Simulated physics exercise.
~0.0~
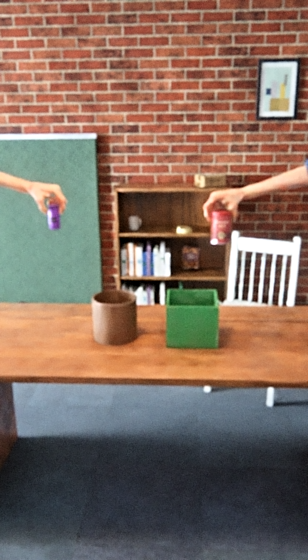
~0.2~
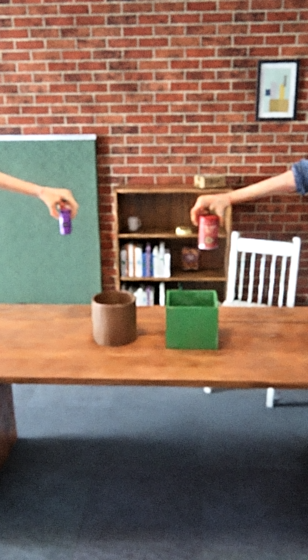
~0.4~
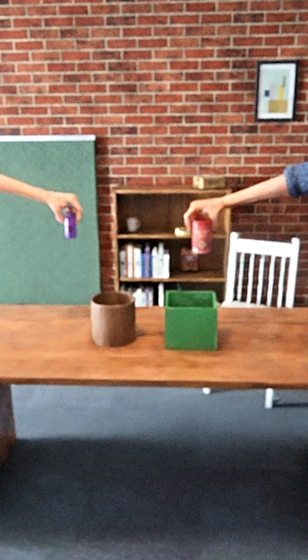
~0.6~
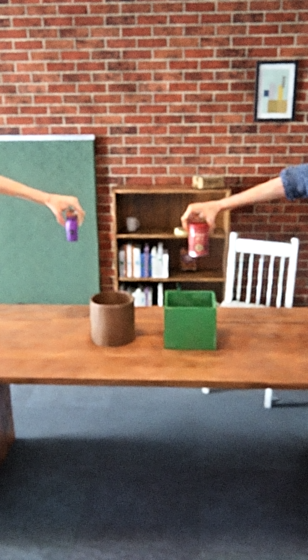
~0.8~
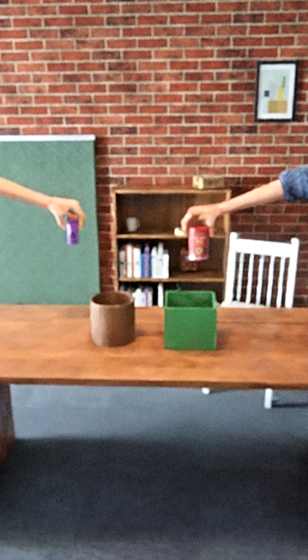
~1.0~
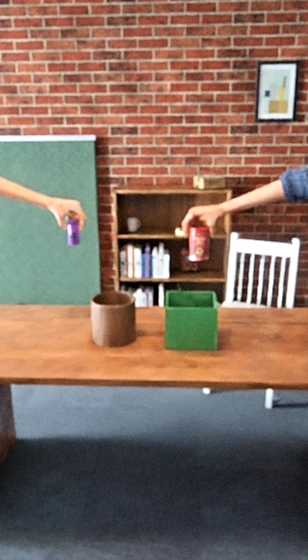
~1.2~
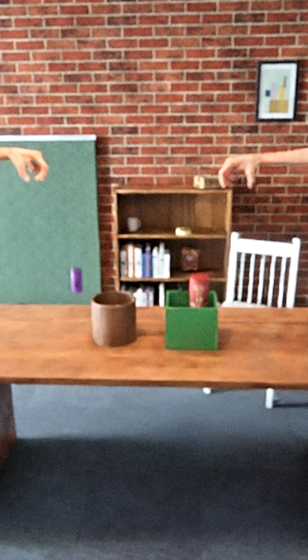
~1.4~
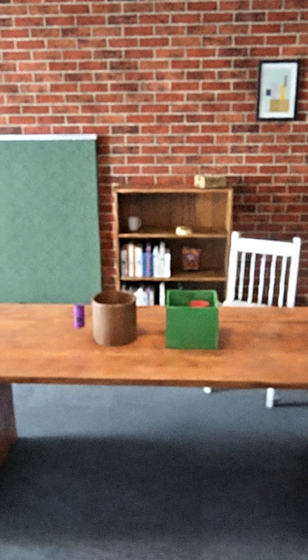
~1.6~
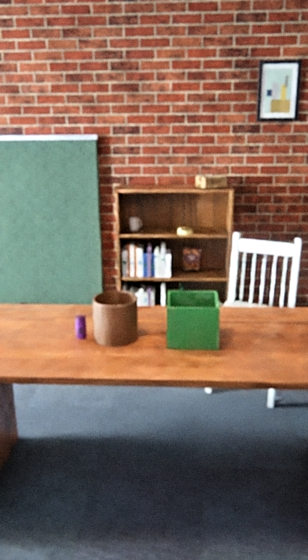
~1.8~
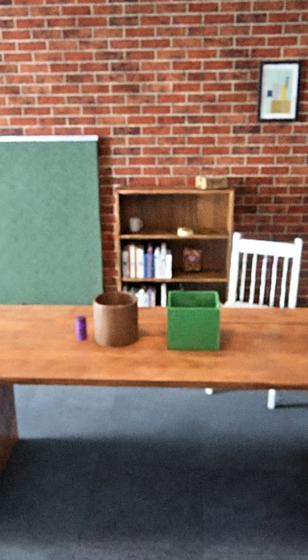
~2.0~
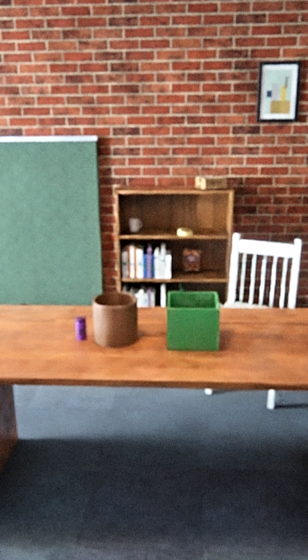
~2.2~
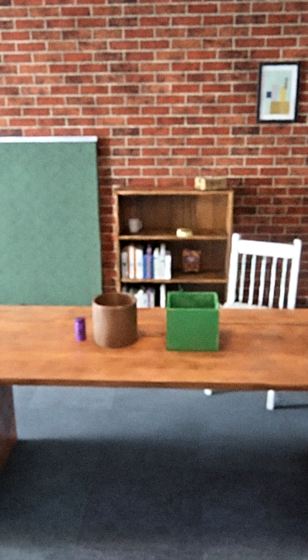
A red tin drops into the green container while a purple shaker lands on the table.
